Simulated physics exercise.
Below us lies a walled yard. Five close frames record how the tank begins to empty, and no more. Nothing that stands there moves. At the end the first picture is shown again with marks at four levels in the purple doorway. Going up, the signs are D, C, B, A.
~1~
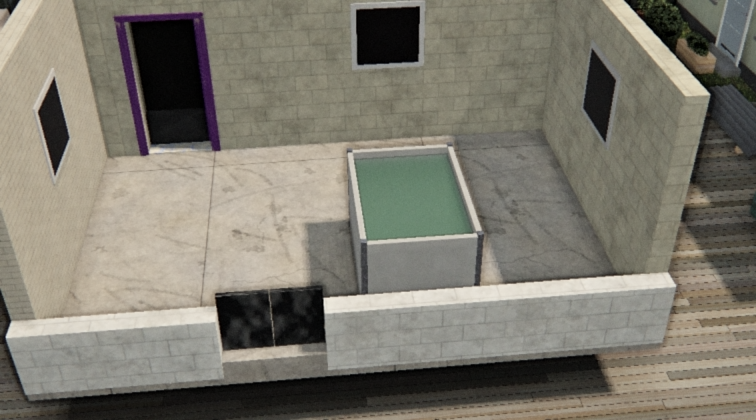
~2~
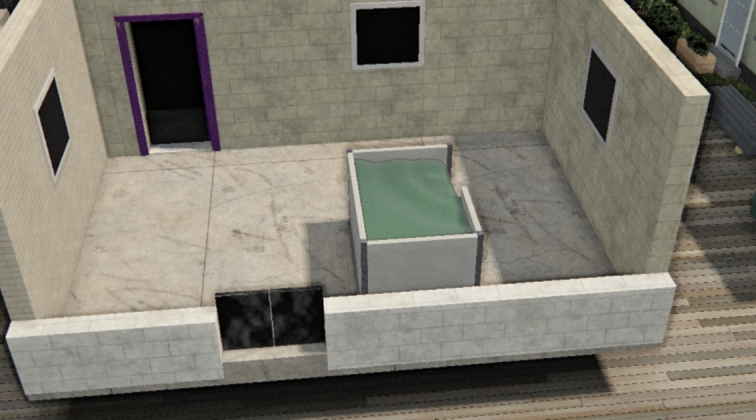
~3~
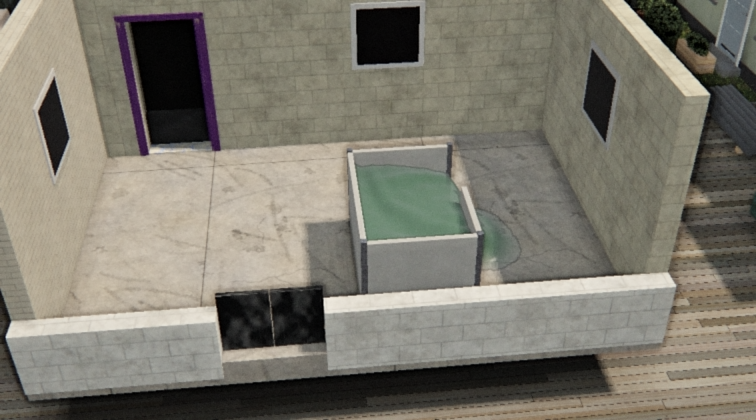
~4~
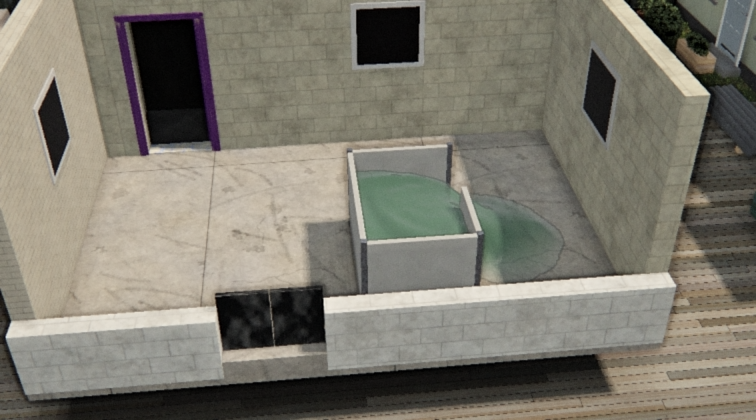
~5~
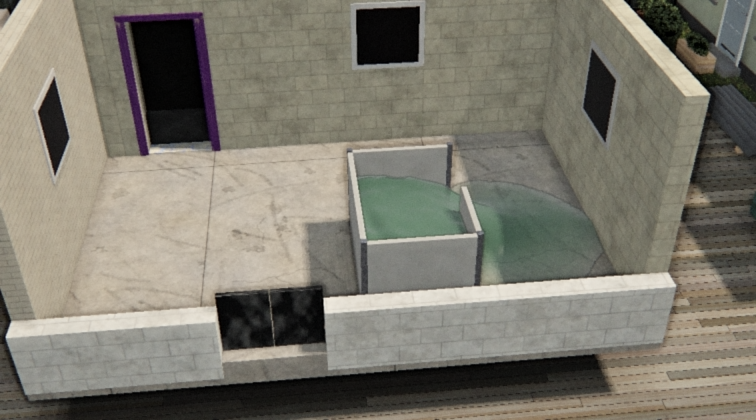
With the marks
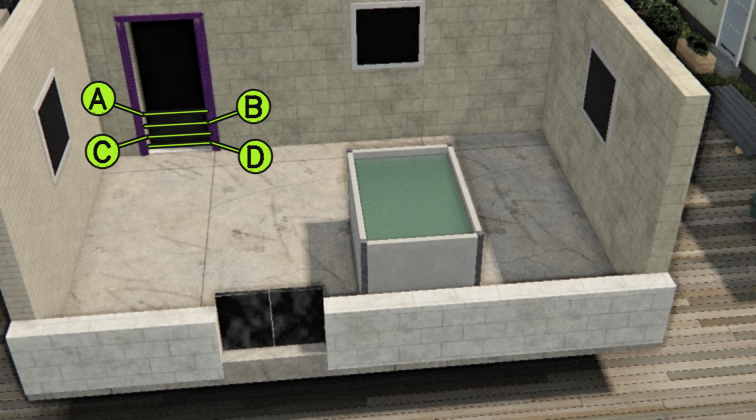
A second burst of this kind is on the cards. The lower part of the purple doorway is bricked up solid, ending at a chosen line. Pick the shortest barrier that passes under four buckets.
Line D.
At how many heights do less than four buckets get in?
All of them.
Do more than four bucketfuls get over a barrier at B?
No.
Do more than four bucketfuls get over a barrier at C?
No, not at all.
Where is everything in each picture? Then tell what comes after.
Water in the tank at rest, its middle at (410, 196); foot of the purple doorway at (181, 152); shut gate at (270, 298), in the first picture.
Water covers 1 % of the ground, its front hidden from here, in the second picture.
In the third picture, 3 % of the ground under water, visible out to (513, 251).
In the fourth picture, 7 % of the ground under water, visible out to (557, 239).
In the fifth picture, 14 % of the ground under water, visible out to (585, 216).
In lime, A at (174, 112); B at (176, 124); C at (178, 135); D at (180, 144); from the bottom up D, C, B, A.
For line A, nothing gets over.
For line B, nothing gets over.
For line C, nothing gets over.
For line D, nothing gets over.
